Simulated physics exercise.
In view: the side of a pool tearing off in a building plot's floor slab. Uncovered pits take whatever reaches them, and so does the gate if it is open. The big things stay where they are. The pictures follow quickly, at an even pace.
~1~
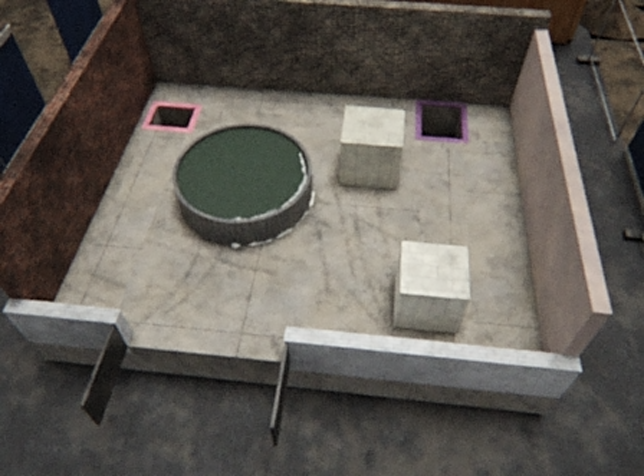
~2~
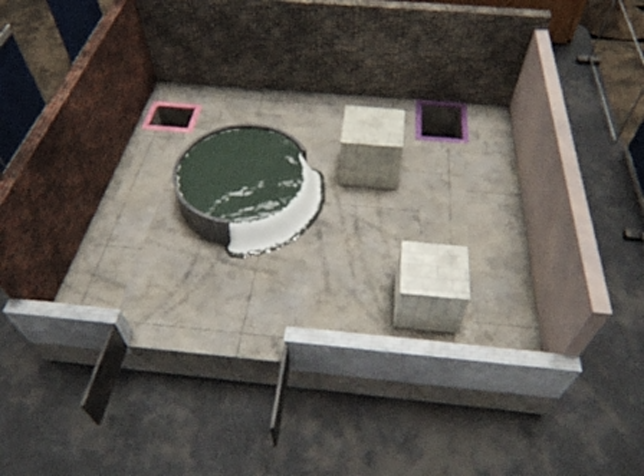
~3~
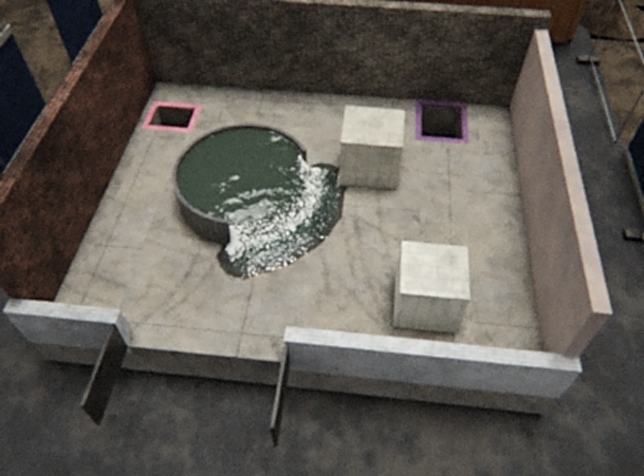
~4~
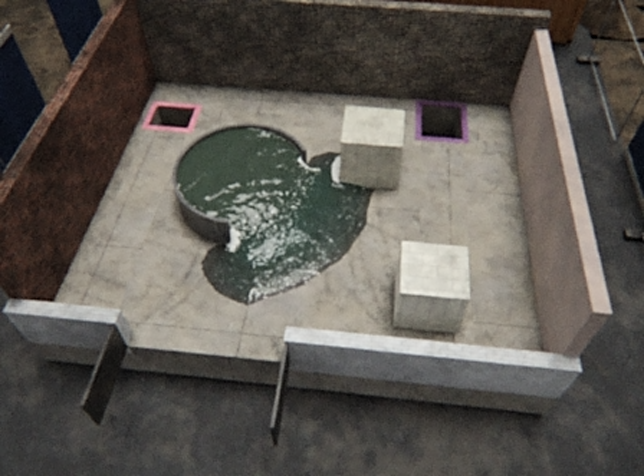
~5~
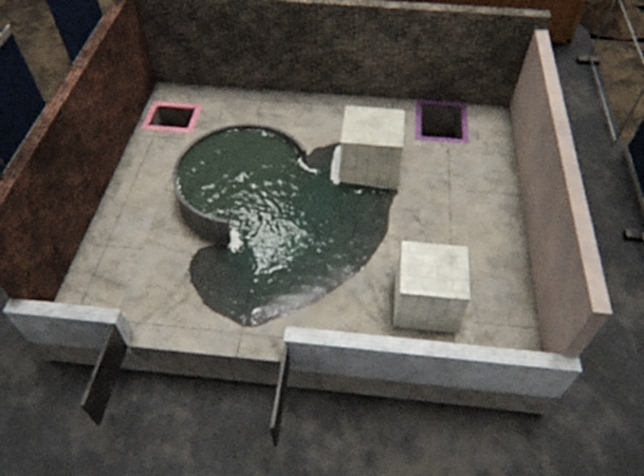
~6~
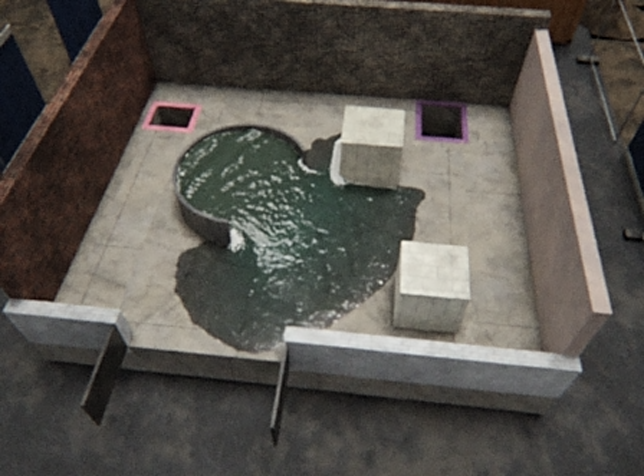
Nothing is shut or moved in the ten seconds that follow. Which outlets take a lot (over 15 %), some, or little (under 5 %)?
One by one: The gate takes more than 15 %; the purple pit takes more than 15 %; the pink pit takes less than 5 %.
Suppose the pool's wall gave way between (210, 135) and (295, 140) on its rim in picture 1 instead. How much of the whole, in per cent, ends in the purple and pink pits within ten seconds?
Per cent: Purple 25, pink 35.
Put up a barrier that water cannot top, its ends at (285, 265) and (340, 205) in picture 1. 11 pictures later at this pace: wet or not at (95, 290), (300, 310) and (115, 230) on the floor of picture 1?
One after the other: No water, under water, free of water.
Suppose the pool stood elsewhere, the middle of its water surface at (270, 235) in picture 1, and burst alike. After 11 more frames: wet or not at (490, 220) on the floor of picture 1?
There: Wet.
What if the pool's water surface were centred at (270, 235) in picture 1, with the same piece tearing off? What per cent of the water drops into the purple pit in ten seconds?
In per cent: Purple 25.
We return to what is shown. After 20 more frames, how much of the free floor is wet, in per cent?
Close to 50 %.
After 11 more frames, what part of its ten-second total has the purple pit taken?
Close to 0 %.
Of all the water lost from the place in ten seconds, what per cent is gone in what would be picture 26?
I make it 20 per cent.
A moment on, water covers 40 % of the floor; the gate 2 %, the purple pit 0 %, the pink pit 0 %.
Next, water covers 45 % of the floor; the gate 5 %, the purple pit 0 %, the pink pit 0 %.
Then, water covers 50 % of the floor; the gate 8 %, the purple pit 0 %, the pink pit 0 %.
Later, water covers 70 % of the floor; the gate 12 %, the purple pit 5 %, the pink pit 0 %.
In the end, water covers 85 % of the floor; the gate 17 %, the purple pit 20 %, the pink pit 1 %.
